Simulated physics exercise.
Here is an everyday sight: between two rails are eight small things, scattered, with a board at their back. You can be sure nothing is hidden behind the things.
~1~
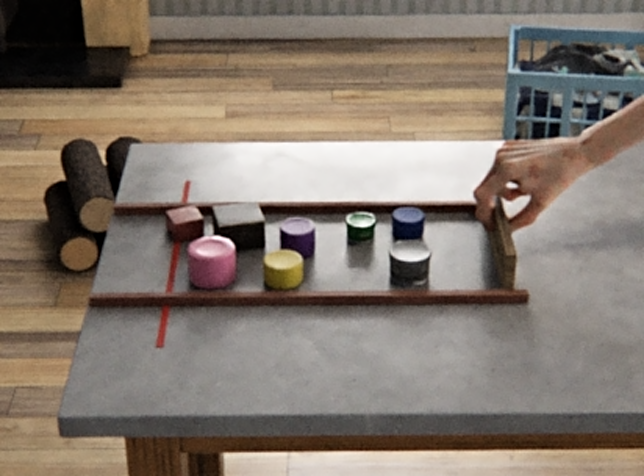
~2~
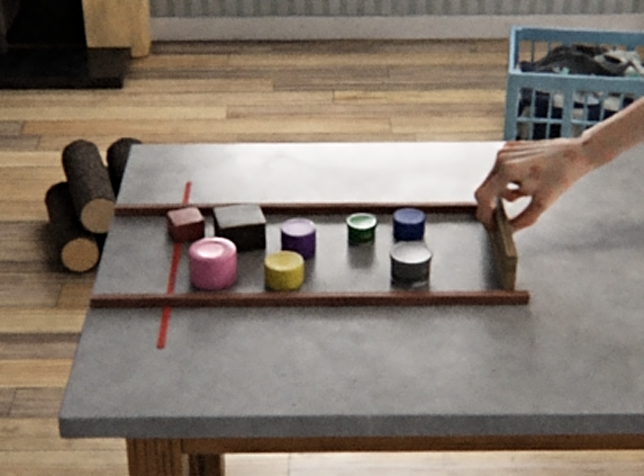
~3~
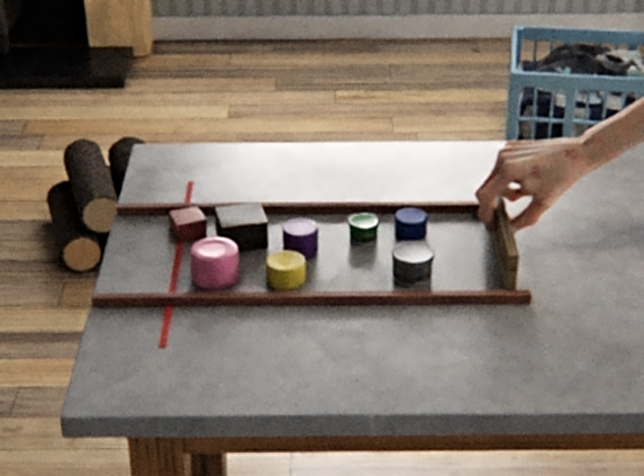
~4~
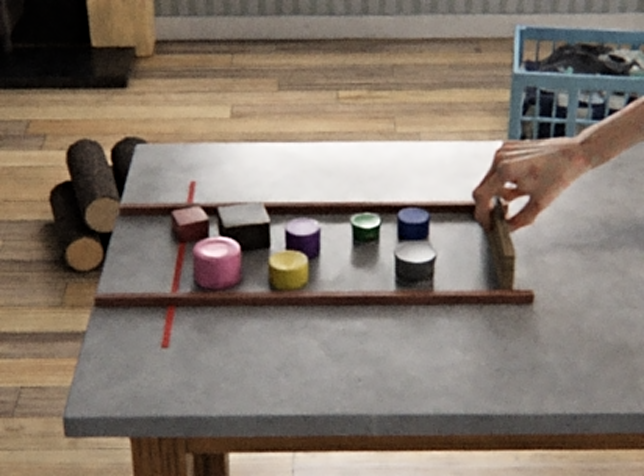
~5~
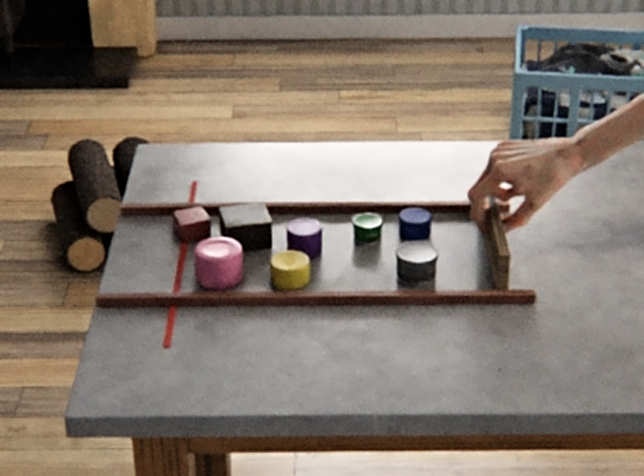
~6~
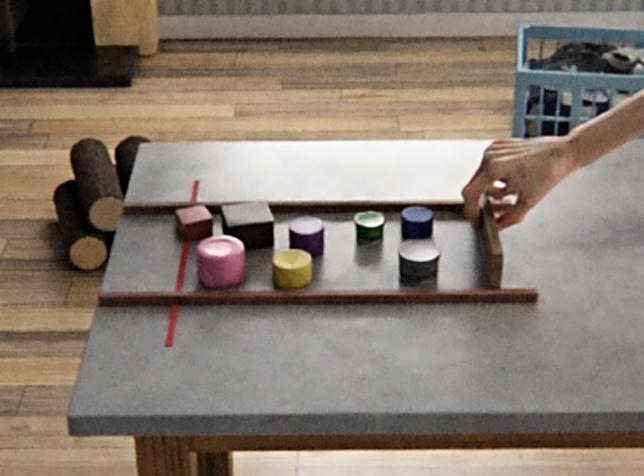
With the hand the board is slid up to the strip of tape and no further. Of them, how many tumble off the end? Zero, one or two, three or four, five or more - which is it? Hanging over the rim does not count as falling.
The number that tip off is going to be at least one but under three.
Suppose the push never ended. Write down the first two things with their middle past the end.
It's the red block and then the pink lid.
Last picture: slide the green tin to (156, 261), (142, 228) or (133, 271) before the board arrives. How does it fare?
Safe; Gone; Gone.
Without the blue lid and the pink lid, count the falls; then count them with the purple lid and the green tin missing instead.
Falls come to 1 the first time and 1 the other time.
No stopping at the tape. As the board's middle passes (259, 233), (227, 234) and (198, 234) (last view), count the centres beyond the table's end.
0, 0, 1.
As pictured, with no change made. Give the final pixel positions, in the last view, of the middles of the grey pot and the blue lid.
The grey pot at (159, 268), the blue lid at (173, 219).
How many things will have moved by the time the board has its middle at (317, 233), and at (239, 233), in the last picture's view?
6 and 8.
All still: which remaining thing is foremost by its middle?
I'd say the pink lid.
Early on, none off yet; red block at rest near (194, 223); pink lid at rest near (221, 262); black block at rest near (248, 226).
A while later, none off yet; red block moving near (187, 223); pink lid travelled about its own width near (182, 263); black block travelled a little near (228, 227).
Finally, the number that fall off is one or two; lost, red block.
